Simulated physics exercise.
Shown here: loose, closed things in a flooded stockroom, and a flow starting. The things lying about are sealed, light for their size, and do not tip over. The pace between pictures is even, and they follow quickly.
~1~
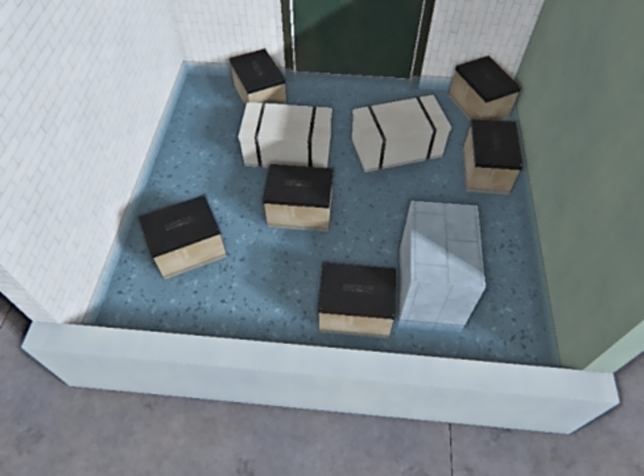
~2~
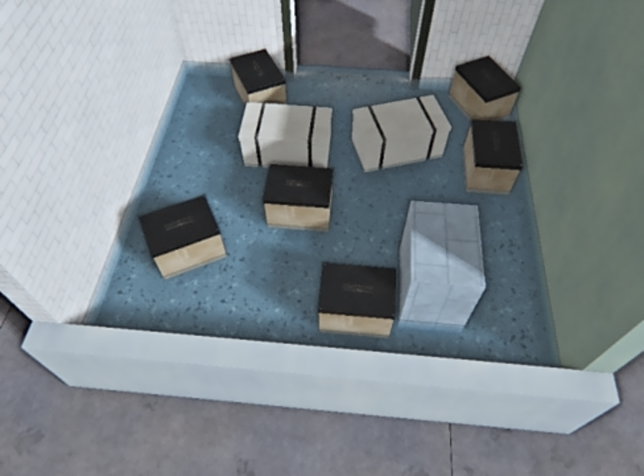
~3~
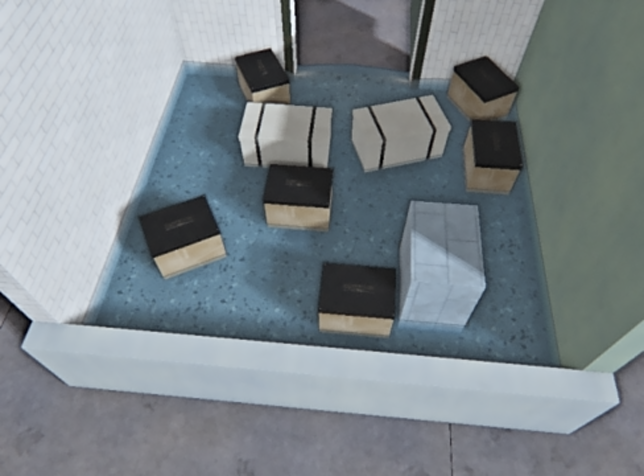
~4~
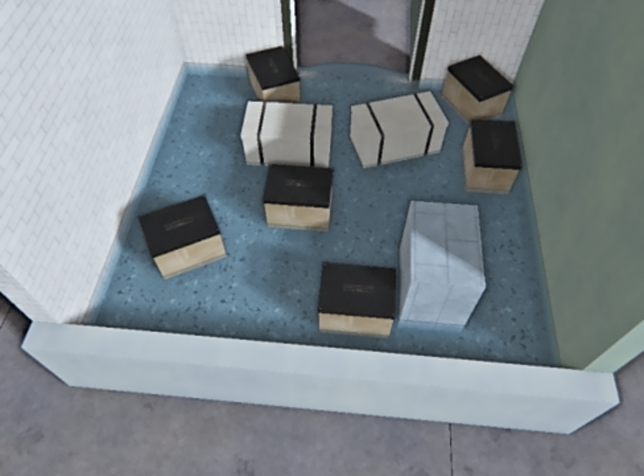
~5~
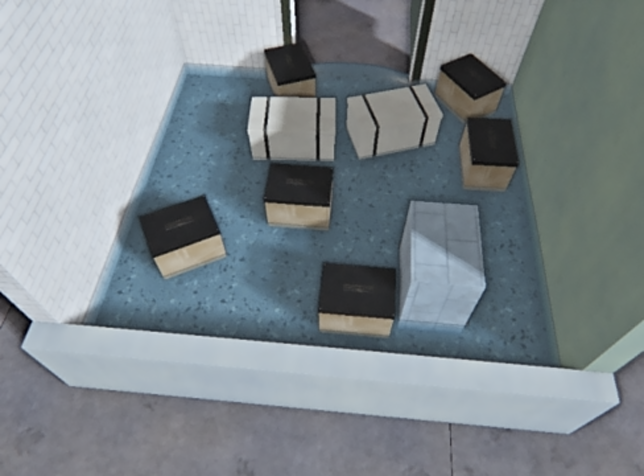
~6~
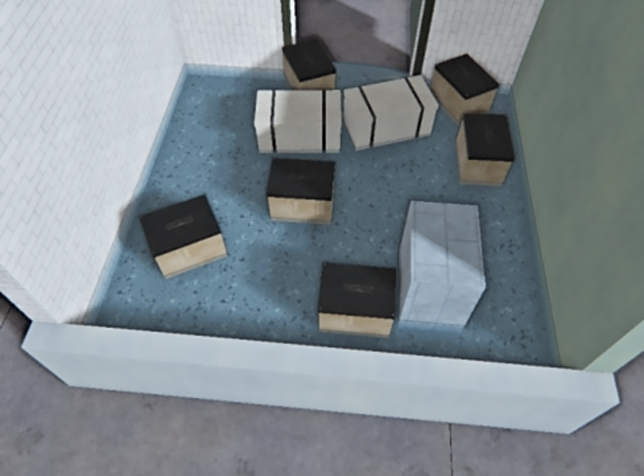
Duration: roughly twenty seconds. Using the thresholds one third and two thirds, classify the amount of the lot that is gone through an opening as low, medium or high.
High - two thirds or more.
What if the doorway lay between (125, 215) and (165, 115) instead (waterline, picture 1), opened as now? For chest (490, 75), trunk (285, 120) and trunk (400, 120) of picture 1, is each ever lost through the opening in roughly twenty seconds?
The three read no escape, escape and escape, in that order.
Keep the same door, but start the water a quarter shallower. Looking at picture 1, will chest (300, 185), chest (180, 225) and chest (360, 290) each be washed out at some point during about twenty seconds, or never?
Object by object: Carried off; trapped; trapped.
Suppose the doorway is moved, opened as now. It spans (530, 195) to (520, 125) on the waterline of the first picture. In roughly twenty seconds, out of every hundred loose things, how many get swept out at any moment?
Roughly 60 in a hundred.
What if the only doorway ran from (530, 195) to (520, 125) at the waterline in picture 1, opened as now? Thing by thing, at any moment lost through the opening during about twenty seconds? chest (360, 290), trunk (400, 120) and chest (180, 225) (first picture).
Taken in that order, the answers are not lost, swept away, not lost.
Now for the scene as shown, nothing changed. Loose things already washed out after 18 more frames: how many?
I get 4.
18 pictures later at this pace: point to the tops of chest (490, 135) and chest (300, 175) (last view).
Roughly (425, 77) and roughly (346, 62).
A moment on, 1 of 8 are out; 7 afloat.
Next, 4 of 8 are out; 4 afloat.
Later, 6 of 8 are out; 2 afloat.
In the end, 6 of 8 are out; 2 afloat.
